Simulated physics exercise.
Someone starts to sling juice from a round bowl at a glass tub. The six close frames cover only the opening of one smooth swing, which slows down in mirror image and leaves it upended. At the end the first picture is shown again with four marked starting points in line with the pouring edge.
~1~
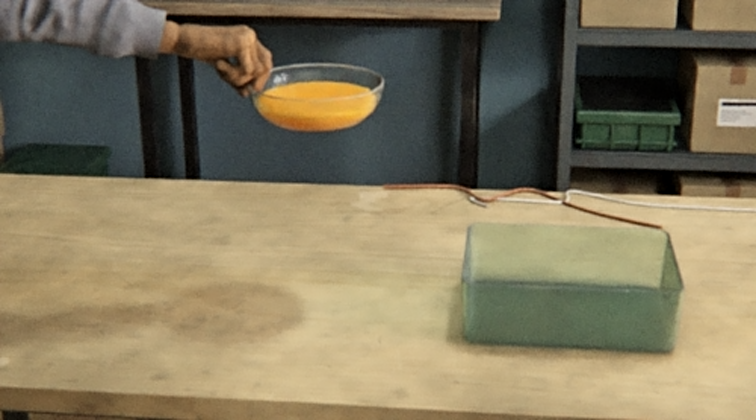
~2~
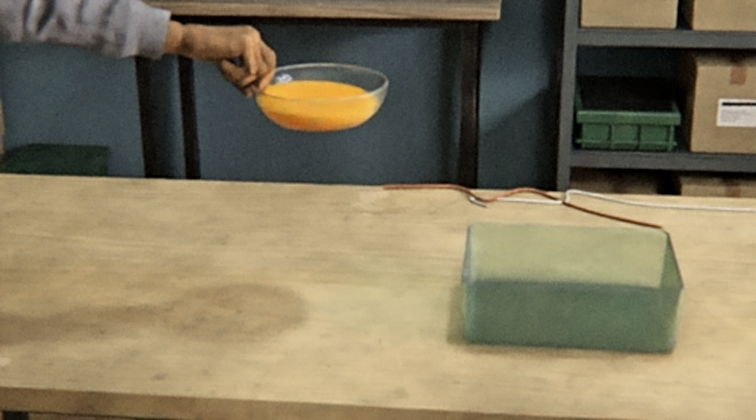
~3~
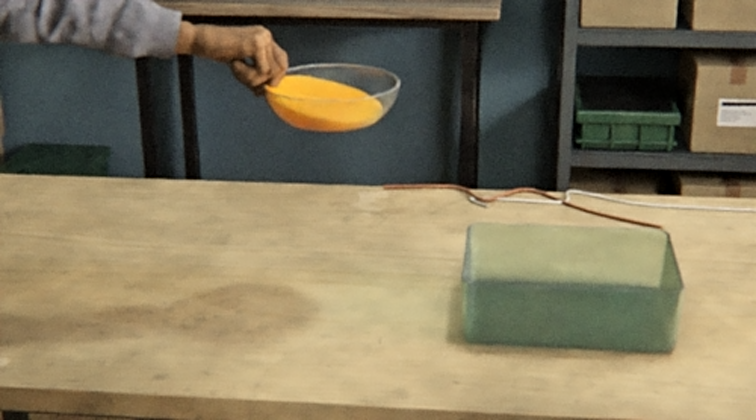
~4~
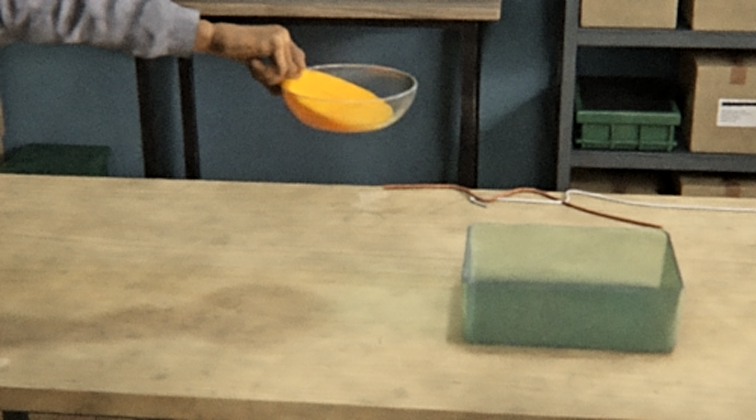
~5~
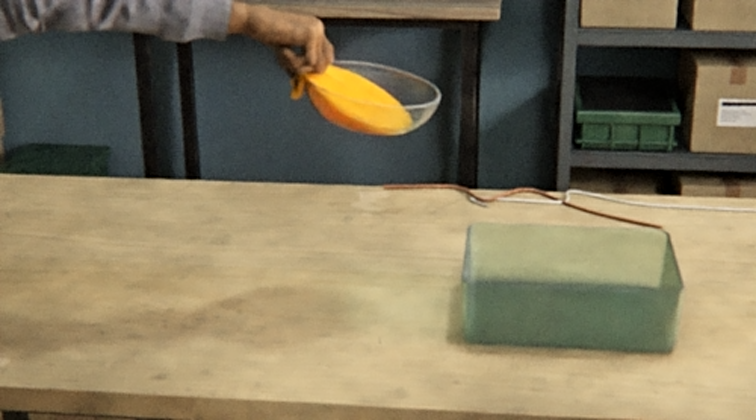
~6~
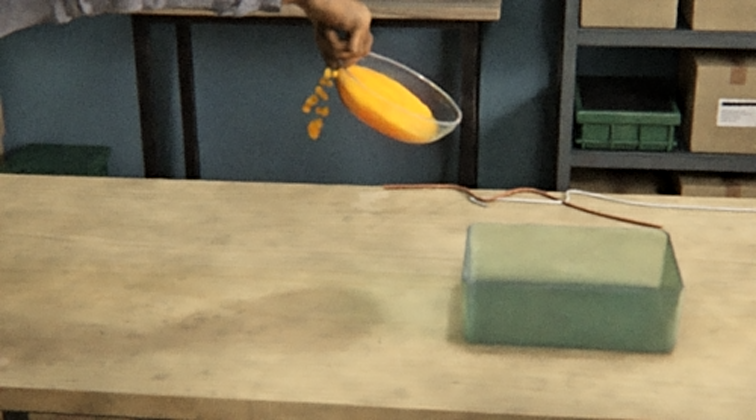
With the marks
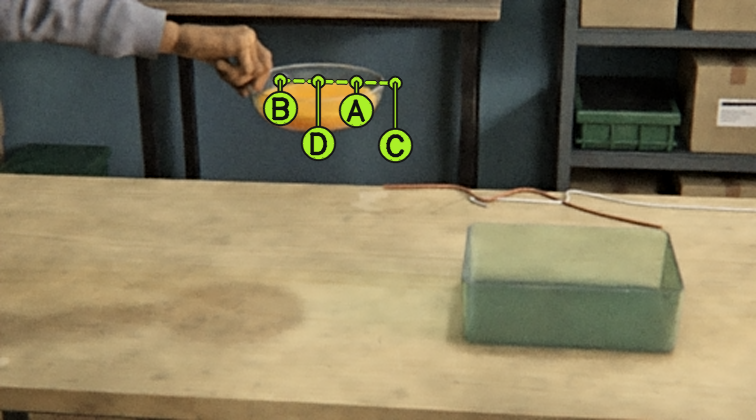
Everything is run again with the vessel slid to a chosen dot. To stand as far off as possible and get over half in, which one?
It is B.
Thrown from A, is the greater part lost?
No, not at all.
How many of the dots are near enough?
All of them.
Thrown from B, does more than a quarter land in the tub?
Yes, clearly.
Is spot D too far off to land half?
No, not at all.
In lime, A at (356, 82); B at (280, 80); C at (395, 83); D at (318, 81).
Choosing A, about 64 % lands in the tub, 8 % falls short and 27 % goes beside or beyond.
Choosing B, about 66 % lands in the tub, 20 % falls short and 13 % goes beside or beyond.
Choosing C, about 76 % lands in the tub, 15 % falls short and 10 % goes beside or beyond.
Choosing D, about 73 % lands in the tub, 10 % falls short and 16 % goes beside or beyond.
